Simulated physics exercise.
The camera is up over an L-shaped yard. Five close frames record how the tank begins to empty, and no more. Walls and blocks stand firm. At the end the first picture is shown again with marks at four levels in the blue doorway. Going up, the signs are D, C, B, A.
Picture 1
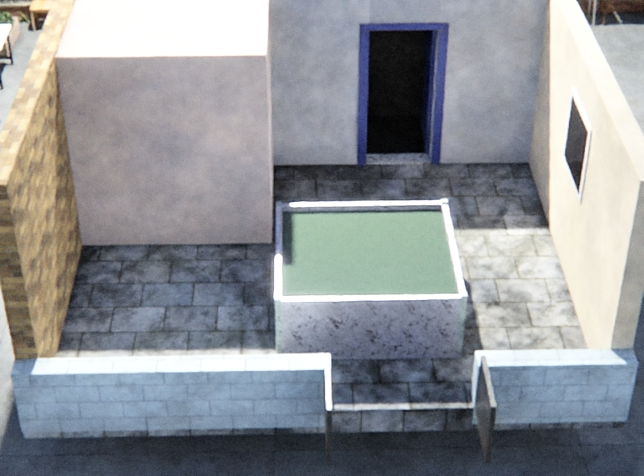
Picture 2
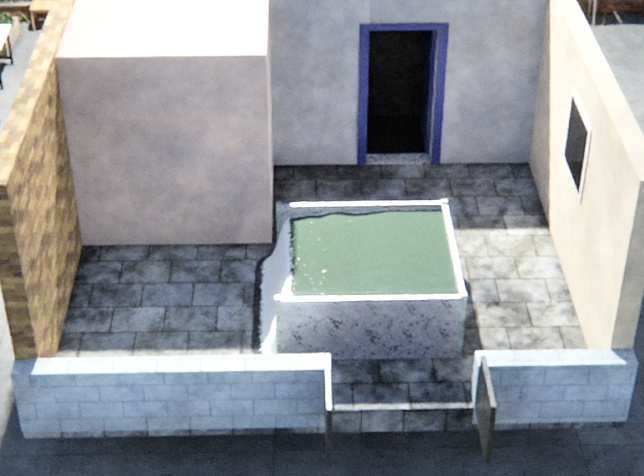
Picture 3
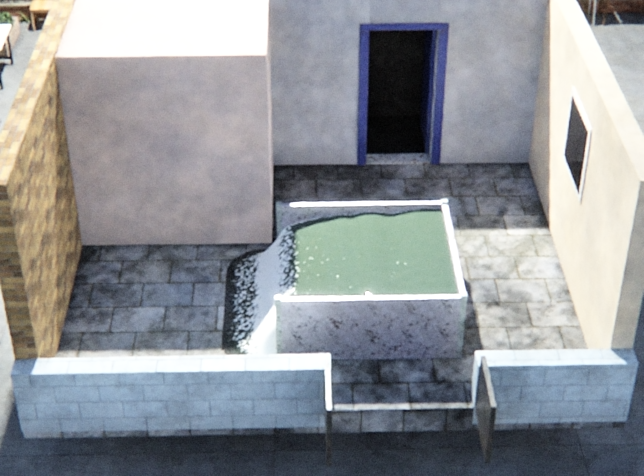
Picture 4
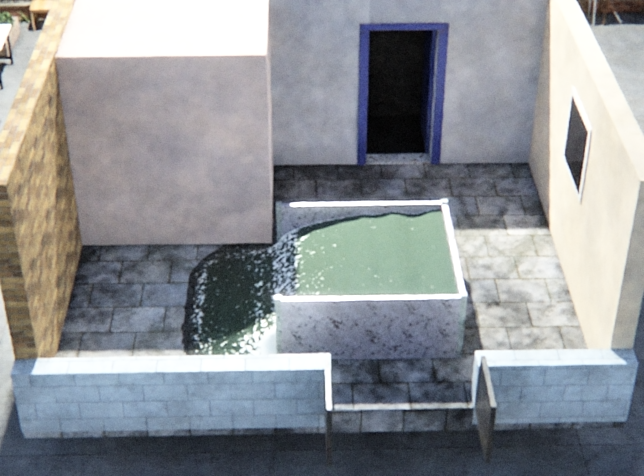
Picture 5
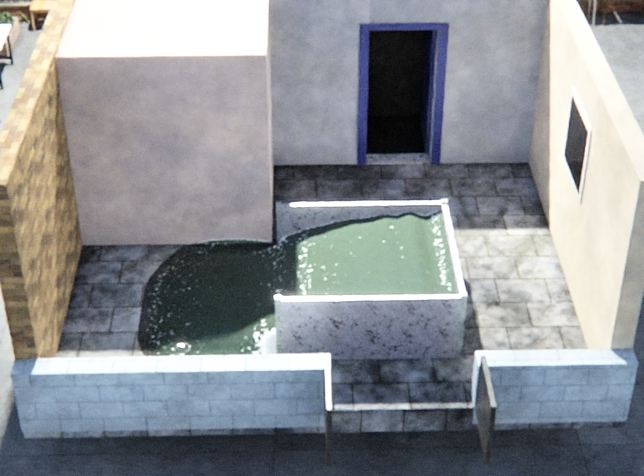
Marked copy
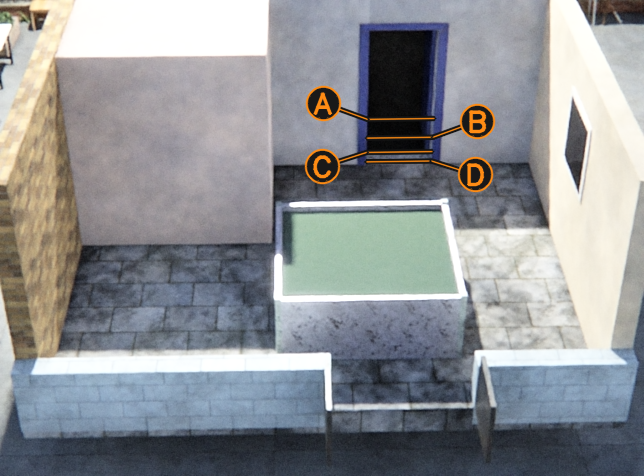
A square stone tank of green water stands in a paved, walled yard, seen from a fixed camera high above. A blue-framed doorway is set in the pale wall behind it, a tan brick wall stands at left, and an open gate breaks the low whitish front wall. Water pours from the tank's left side and spreads leftward across the grey paving in a widening, dark green, glinting pool.
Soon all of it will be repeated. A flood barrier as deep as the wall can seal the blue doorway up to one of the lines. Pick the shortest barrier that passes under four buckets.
D is the one.
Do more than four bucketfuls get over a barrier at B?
No, that is safe.
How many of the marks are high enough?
All of them.
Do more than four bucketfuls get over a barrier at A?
No.
On the marked copy, A at (400, 118); B at (400, 137); C at (399, 152); D at (399, 161); from the bottom up D, C, B, A.
For line A, nothing gets over.
For line B, nothing gets over.
For line C, nothing gets over.
For line D, a splash gets over, under a bucket.
